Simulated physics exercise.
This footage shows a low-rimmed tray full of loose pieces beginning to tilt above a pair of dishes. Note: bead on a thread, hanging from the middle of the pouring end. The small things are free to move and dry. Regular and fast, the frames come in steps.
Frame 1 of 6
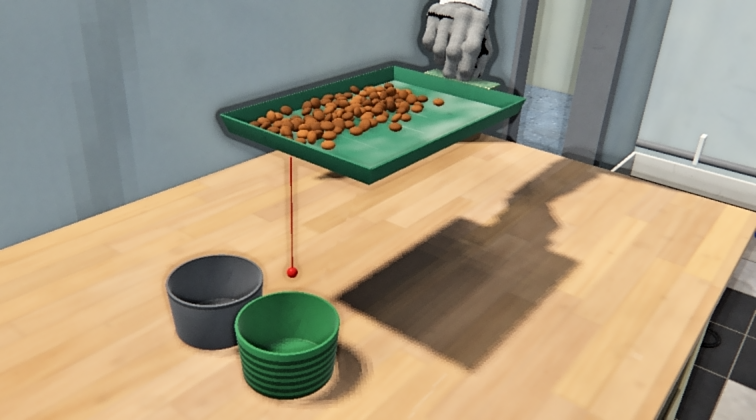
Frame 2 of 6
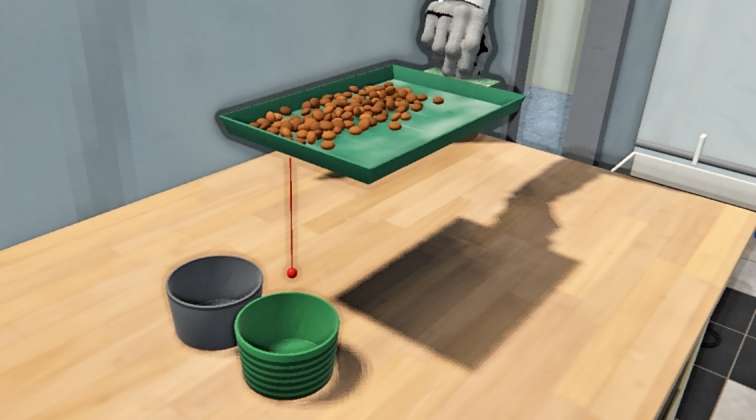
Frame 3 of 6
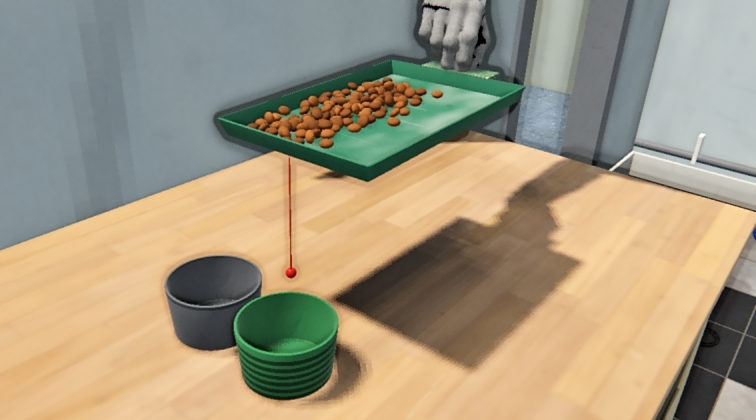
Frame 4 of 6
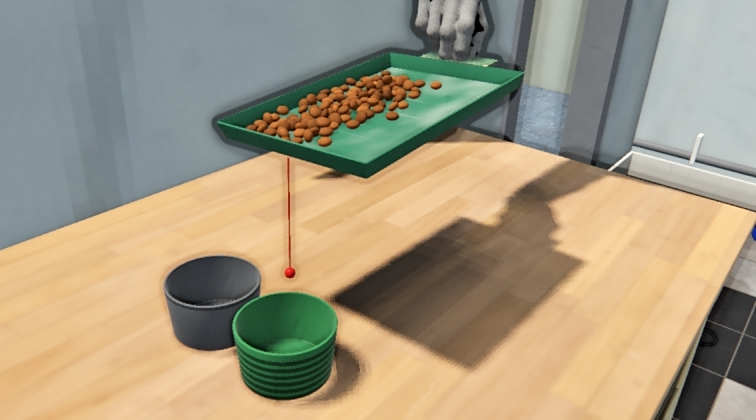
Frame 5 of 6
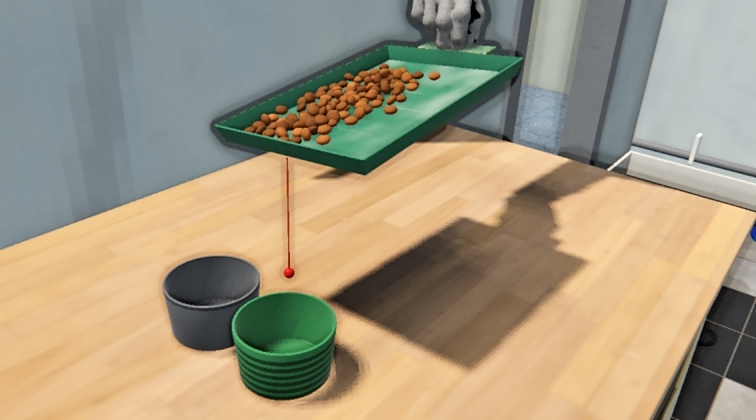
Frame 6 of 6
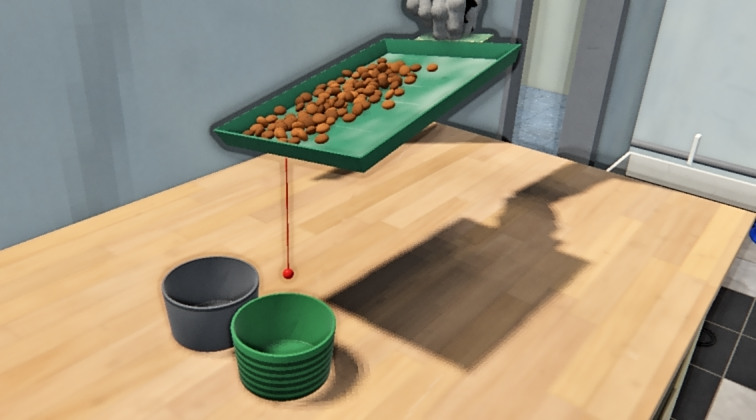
On a wooden counter, a grey dish and a green dish sit side by side while a gloved hand above holds a green tray of brown kibble, first steady, then raising its far end slightly so the tray slopes toward the left.
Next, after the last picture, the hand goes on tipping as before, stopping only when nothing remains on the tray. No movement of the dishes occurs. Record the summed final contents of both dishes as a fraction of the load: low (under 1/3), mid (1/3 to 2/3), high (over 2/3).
Recorded: Mid.
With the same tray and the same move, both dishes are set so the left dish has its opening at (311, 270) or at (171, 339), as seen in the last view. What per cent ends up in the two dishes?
I'd say about 0 percent, followed by about 0 percent.
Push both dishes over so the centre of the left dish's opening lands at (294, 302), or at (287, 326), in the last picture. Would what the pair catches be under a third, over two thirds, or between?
Try 1 - under a third; try 2 - less than a third.
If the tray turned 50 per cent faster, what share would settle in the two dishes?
It would be some 50 in a hundred.
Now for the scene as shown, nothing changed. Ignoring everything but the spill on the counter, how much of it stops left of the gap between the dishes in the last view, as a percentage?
Around 80 per cent, give or take.
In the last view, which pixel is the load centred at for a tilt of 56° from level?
Around (290, 89).
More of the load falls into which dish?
It's the left that ends up holding more.
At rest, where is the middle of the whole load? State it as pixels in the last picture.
I'd say the middle ends up at about (211, 306).
Soon, tray tipped steeply; all on the tray.
A while on, tray tipped right over; a small part on the tray; about half in the left dish; about a third outside both; a small part in the air.
Towards the end, tray tipped past a quarter turn; about half in the left dish; about half outside both.
Finally, tray tipped past a quarter turn; none in the right dish; about half in the left dish; about half outside both.
